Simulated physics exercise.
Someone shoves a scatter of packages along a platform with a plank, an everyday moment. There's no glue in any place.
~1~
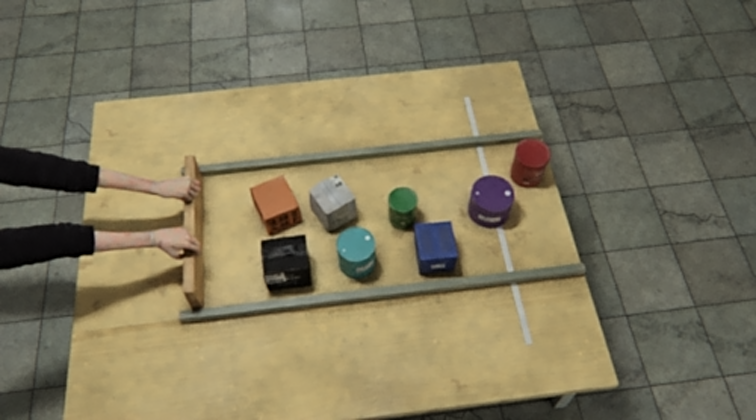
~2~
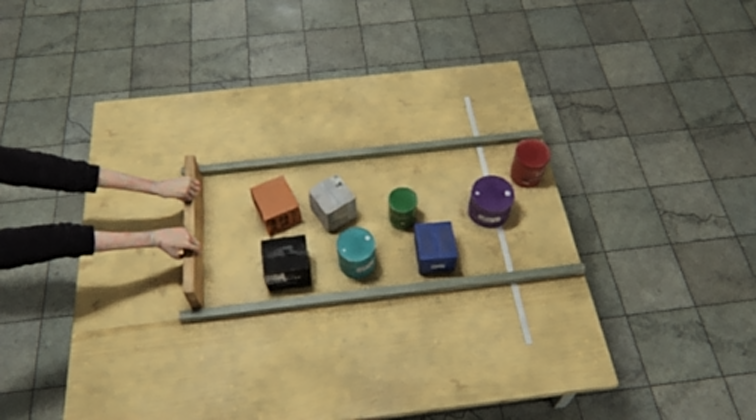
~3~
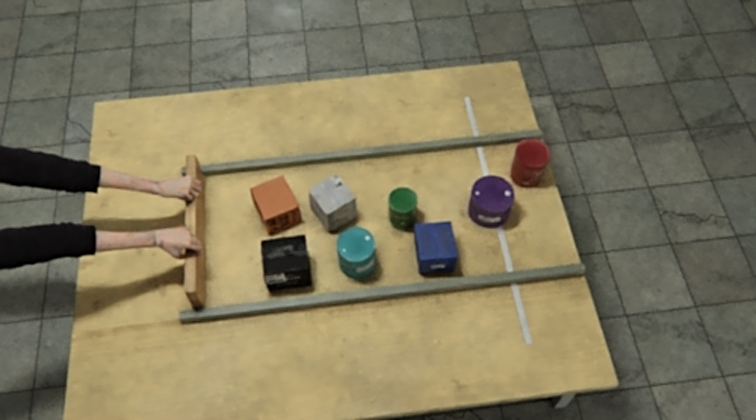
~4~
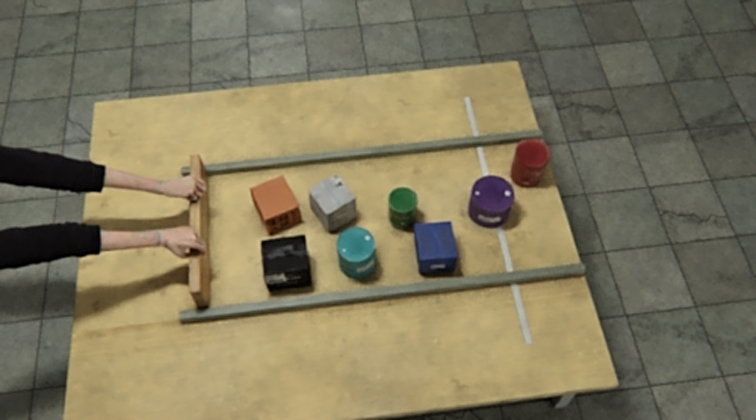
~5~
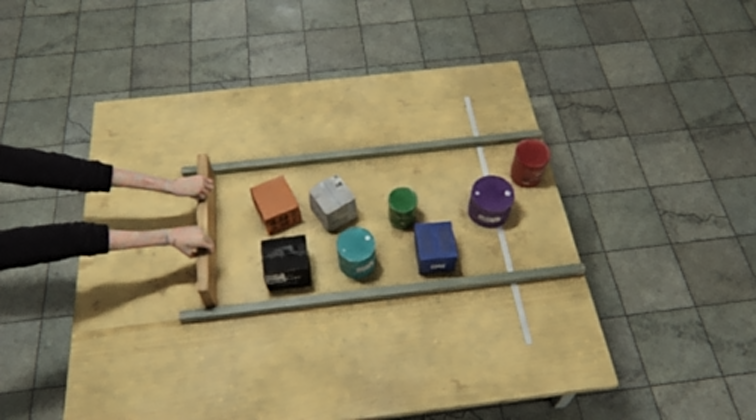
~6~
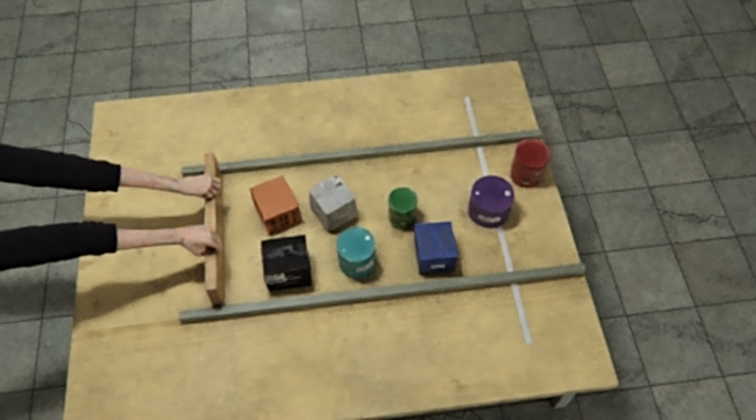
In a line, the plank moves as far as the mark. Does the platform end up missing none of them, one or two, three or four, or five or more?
It is missing three or four.
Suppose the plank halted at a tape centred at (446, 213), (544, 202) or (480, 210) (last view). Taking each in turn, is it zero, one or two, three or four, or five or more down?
One to two; five or more; either three or four.
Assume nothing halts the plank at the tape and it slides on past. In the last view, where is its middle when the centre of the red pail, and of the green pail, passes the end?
Approx. (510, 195) / approx. (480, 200) for the other.
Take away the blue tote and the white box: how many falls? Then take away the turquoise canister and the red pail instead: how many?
You'd see 1 fallen, and 2 in the other try.
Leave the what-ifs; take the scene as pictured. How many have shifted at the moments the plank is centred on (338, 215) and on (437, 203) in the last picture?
6, then 7.
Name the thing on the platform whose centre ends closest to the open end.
Answer: The turquoise canister.
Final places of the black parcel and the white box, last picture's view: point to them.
They end up close to (531, 236) and (549, 187).
Early on, none off yet; red pail at rest near (529, 164); purple canister at rest near (491, 202); blue tote moving near (439, 248).
Finally, the number that fall off is three or four; lost, green pail, blue tote and purple canister.
